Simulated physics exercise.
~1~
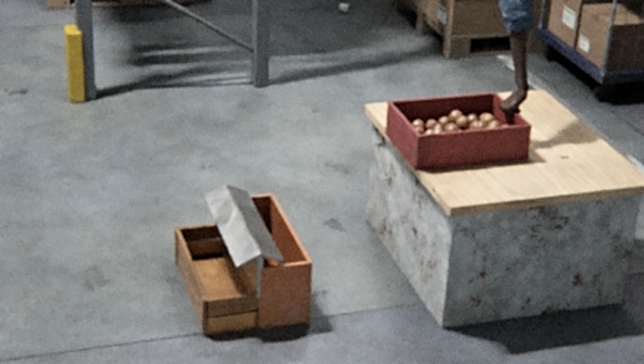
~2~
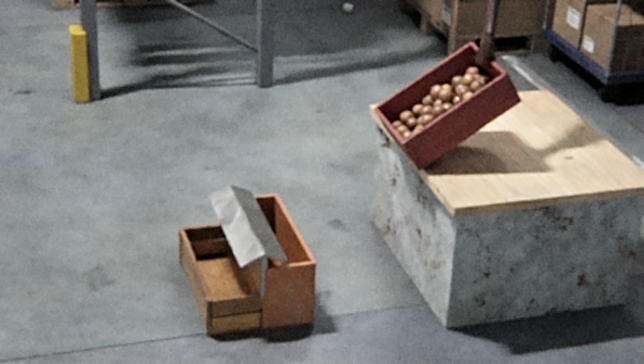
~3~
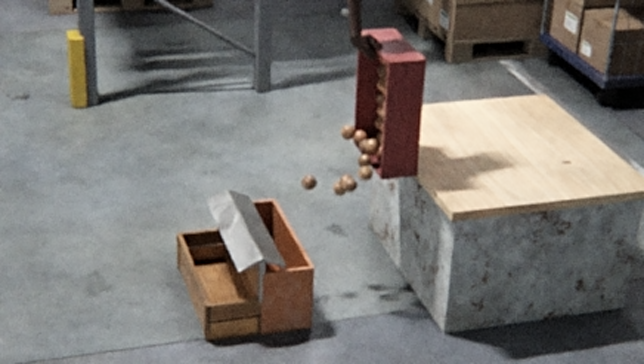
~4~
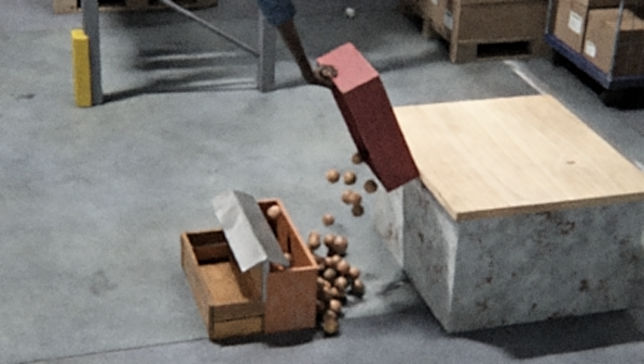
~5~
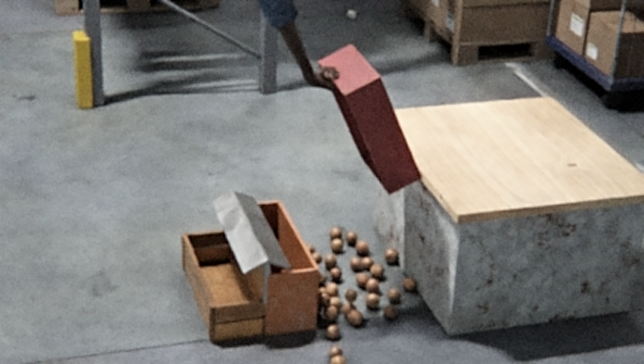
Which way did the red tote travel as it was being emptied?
It moved to the left, going from the top of the bench out past its left end.
